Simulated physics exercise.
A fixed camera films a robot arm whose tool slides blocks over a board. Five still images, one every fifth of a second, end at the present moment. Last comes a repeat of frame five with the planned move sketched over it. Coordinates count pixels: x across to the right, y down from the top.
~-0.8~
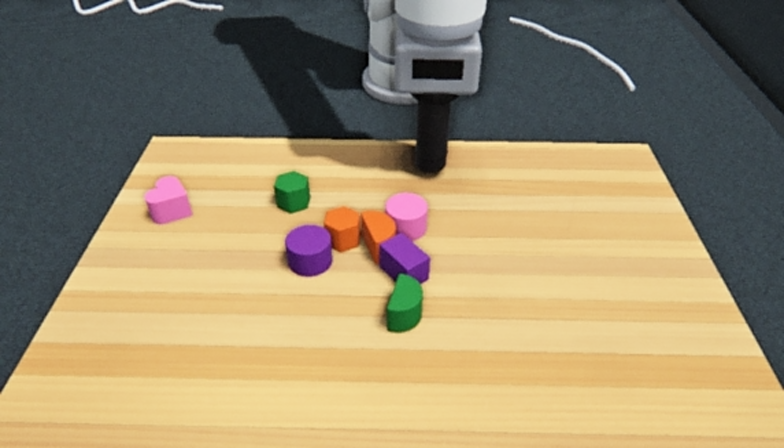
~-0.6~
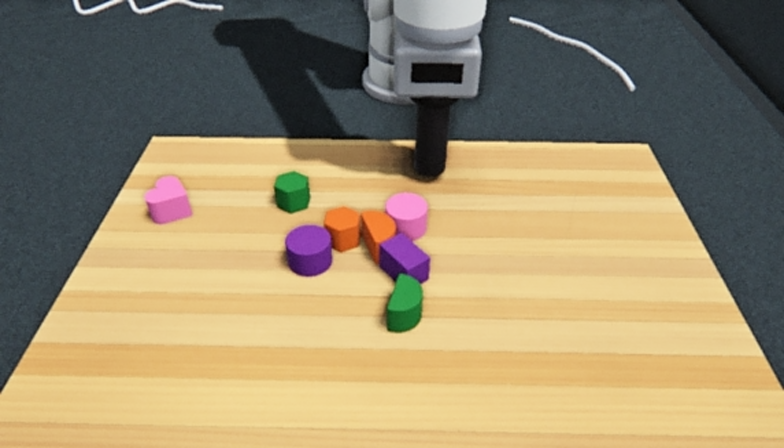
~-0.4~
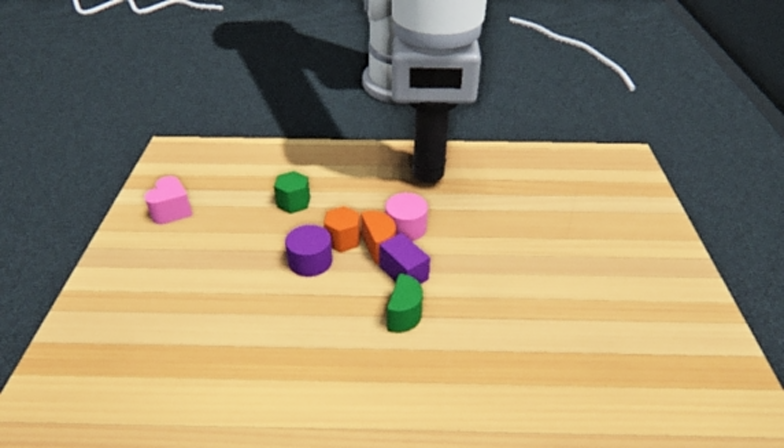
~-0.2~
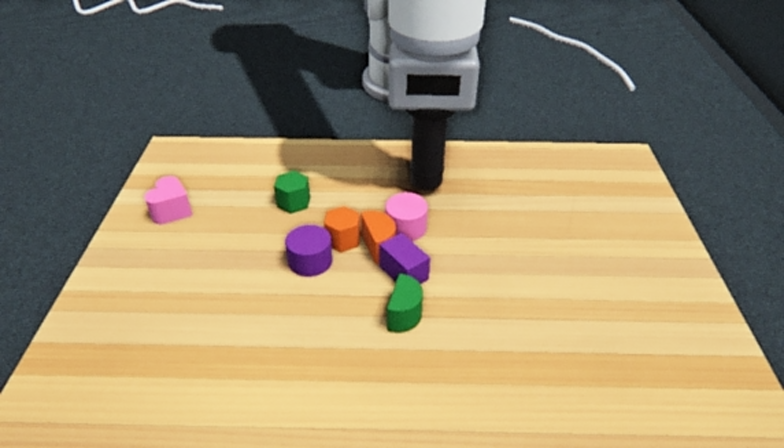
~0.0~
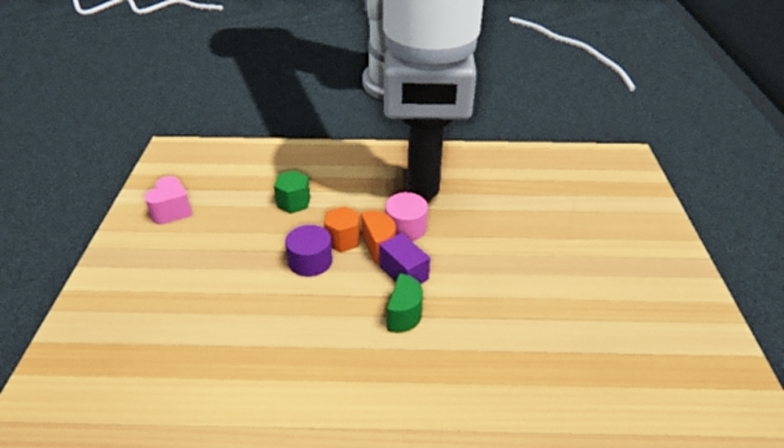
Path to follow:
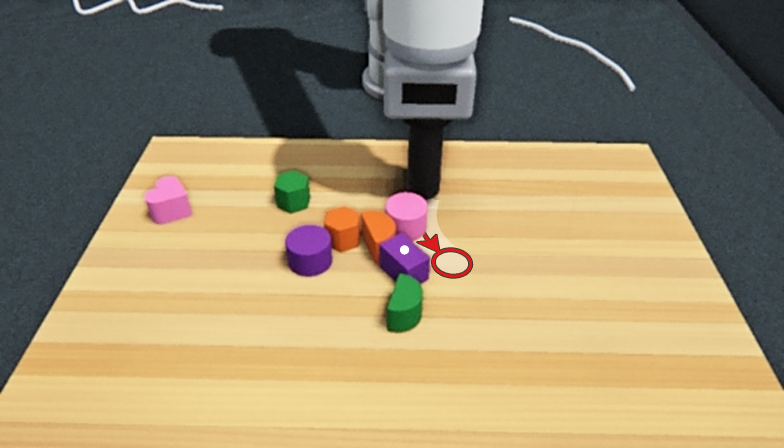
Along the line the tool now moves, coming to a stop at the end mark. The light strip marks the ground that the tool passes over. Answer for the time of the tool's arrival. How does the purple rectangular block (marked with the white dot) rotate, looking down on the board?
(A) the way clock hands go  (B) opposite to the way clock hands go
B - opposite to the way clock hands go.
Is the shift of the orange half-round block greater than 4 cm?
No, I don't think so.
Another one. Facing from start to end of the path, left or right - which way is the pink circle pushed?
Over to the right.
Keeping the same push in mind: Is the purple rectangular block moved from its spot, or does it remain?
The purple rectangular block is moved.
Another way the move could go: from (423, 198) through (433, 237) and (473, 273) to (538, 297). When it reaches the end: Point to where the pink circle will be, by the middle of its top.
Somewhere near (402, 232).
The line goes from (423, 198) over (420, 219) and (429, 242) to (452, 263); the dot is on the purple rectangular block.
On the path given first. One third of the way, tool (420, 212); orange half-round block (367, 232), turned 25° clockwise; purple rectangular block (404, 253); pink circle (402, 220).
Two thirds of the way, tool (430, 234); orange hexagonal block (338, 218), turned 15° clockwise; orange half-round block (359, 236), turned 40° clockwise; purple rectangular block (401, 263), turned 45° anticlockwise; pink circle (399, 236).
At the end, tool (453, 255); orange hexagonal block (338, 218), turned 15° clockwise; orange half-round block (359, 236), turned 40° clockwise; purple rectangular block (400, 263), turned 50° anticlockwise; pink circle (399, 237).
